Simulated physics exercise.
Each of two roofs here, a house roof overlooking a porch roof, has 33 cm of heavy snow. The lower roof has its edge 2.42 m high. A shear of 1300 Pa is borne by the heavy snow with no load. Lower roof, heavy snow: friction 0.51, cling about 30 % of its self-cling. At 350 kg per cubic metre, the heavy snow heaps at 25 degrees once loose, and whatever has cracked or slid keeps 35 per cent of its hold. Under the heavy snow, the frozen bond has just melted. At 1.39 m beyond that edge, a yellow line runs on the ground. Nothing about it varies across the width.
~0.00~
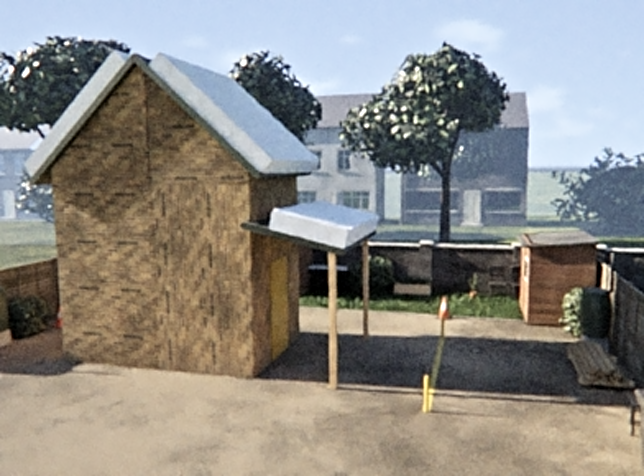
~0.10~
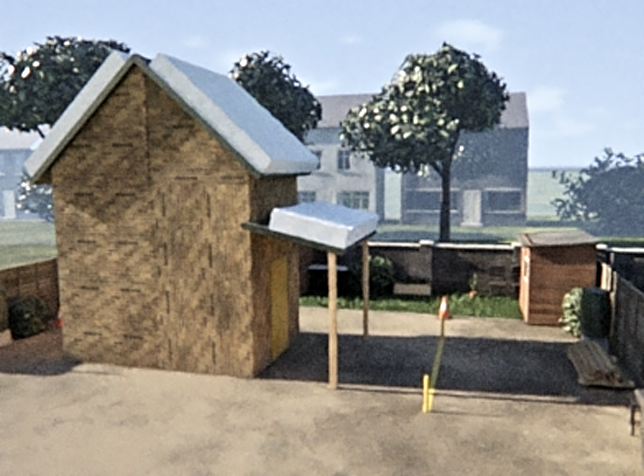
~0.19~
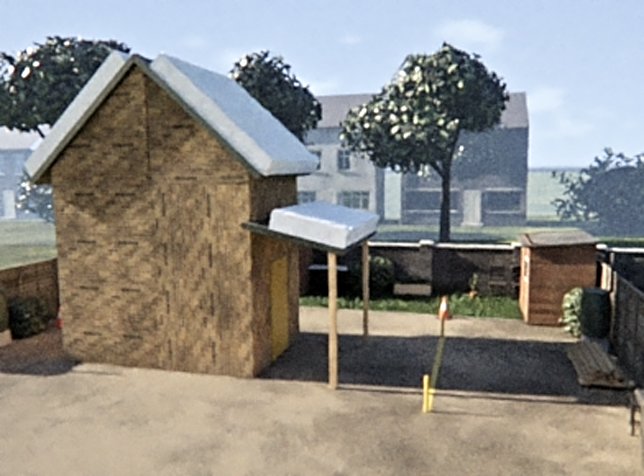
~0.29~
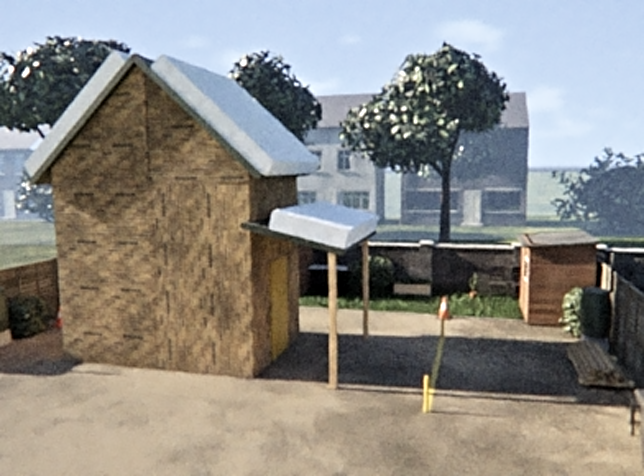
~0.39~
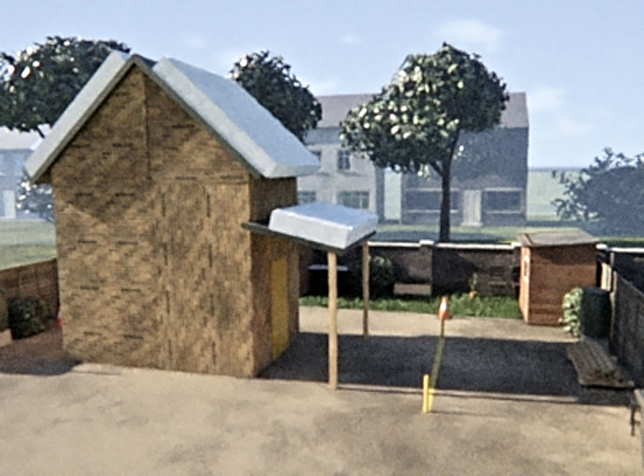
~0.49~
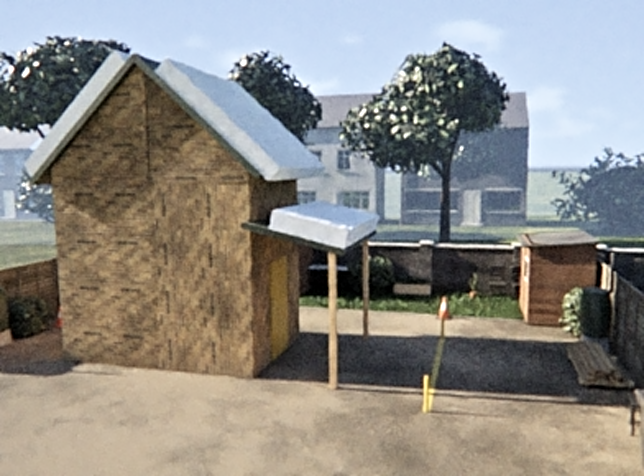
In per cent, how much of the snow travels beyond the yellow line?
Something like 2 %.
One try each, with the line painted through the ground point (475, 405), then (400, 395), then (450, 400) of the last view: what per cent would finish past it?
The three tries give 0 %, 12 % and 0 % in turn.
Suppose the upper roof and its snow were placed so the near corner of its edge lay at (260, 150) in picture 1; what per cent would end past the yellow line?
It would then be around 12 percent.
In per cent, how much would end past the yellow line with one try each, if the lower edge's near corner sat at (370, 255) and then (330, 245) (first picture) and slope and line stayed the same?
0 %, then 4 %.
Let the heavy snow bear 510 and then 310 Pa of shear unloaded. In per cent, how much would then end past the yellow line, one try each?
Result: 25 % for the first case, 35 % for the second.
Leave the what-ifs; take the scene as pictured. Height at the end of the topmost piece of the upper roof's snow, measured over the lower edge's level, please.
Height above lower edge: Approx. 1.0 m.
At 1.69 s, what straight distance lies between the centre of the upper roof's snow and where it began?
Roughly 1.8 m.
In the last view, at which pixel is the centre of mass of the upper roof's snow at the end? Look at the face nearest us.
Centre: Approx. (334, 286) px, near face.
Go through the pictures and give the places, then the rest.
In the first frame, front end of the heavy snow at (262, 166).
In the second frame, front end of the heavy snow at (262, 166), its middle shifted 7 mm.
In the third frame, front end of the heavy snow at (263, 167), its middle shifted 2.5 cm.
In the fourth frame, front end of the heavy snow at (264, 168), its middle shifted 5.6 cm, 2 % of it past the upper edge, in one piece.
In the fifth frame, front end of the heavy snow at (266, 170), its middle shifted 10 cm, 4 % of it past the upper edge, in one piece.
In the sixth frame, front end of the heavy snow at (268, 161), its middle shifted 17 cm, 6 % of it past the upper edge, in one piece.
By 1.04 s, none is below the lower edge and 0 % is past the line.
By 1.69 s, none is below the lower edge and 0 % is past the line.
By 2.35 s, 9 % is below the lower edge and 0 % is past the line.
By 3.00 s, 24 % is below the lower edge and 1 % is past the line.
By 5.10 s, at the end, 38 % is below the lower edge and 2 % is past the line.
